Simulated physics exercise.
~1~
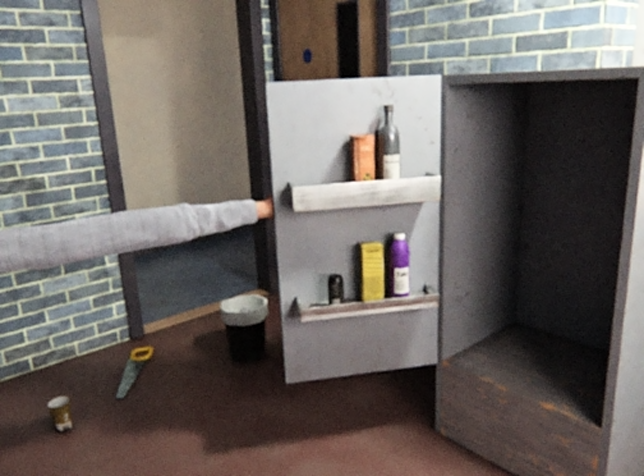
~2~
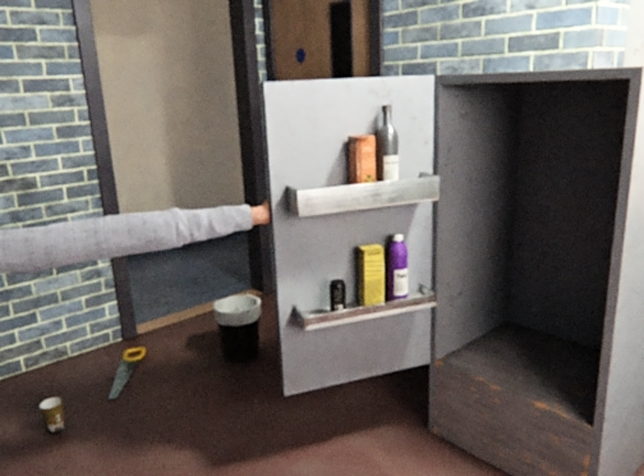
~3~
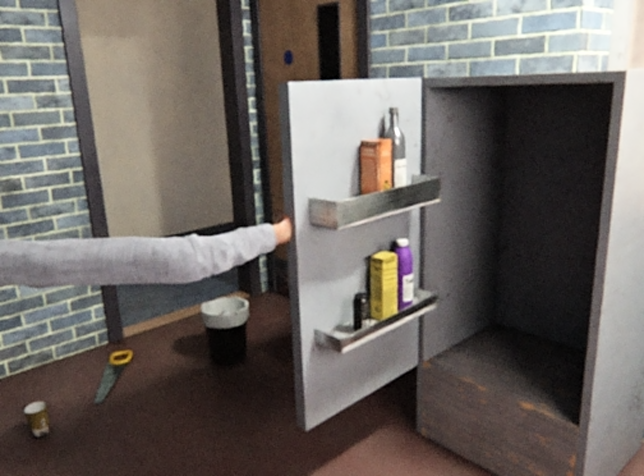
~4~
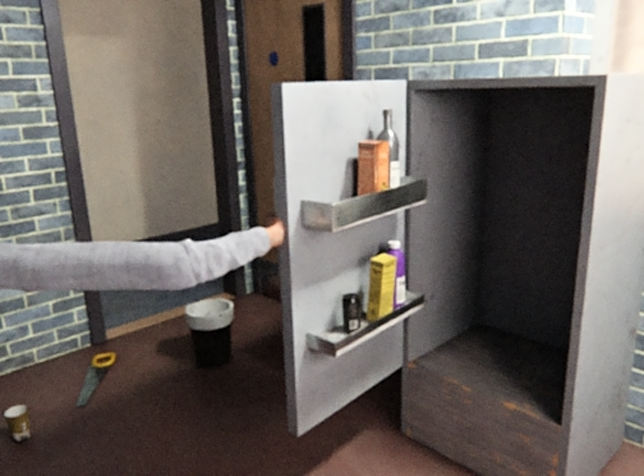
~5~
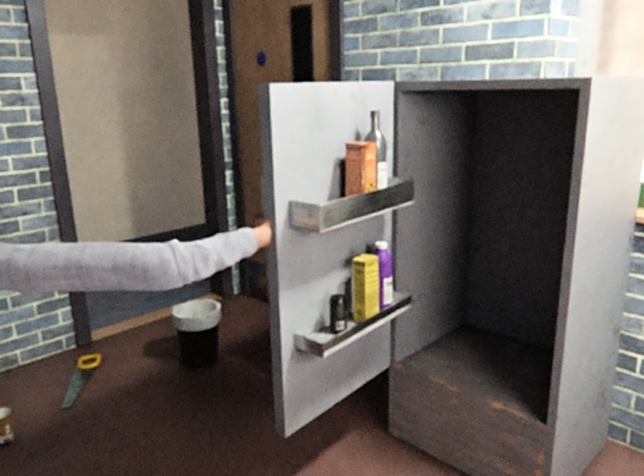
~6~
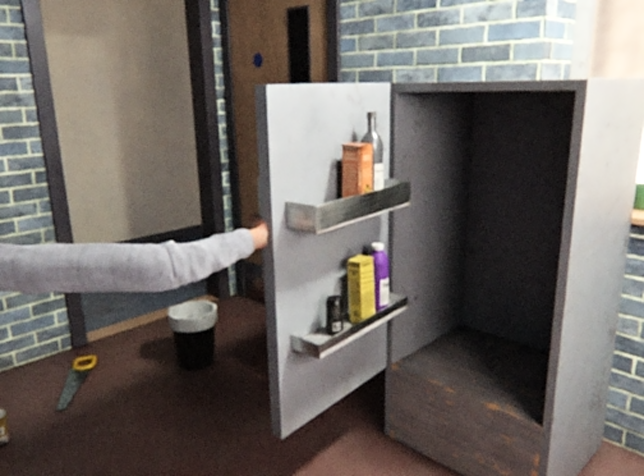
Grey-sleeved arm swinging a grey locker door further round, then holding it still, with bottles and cartons upright in its racks.
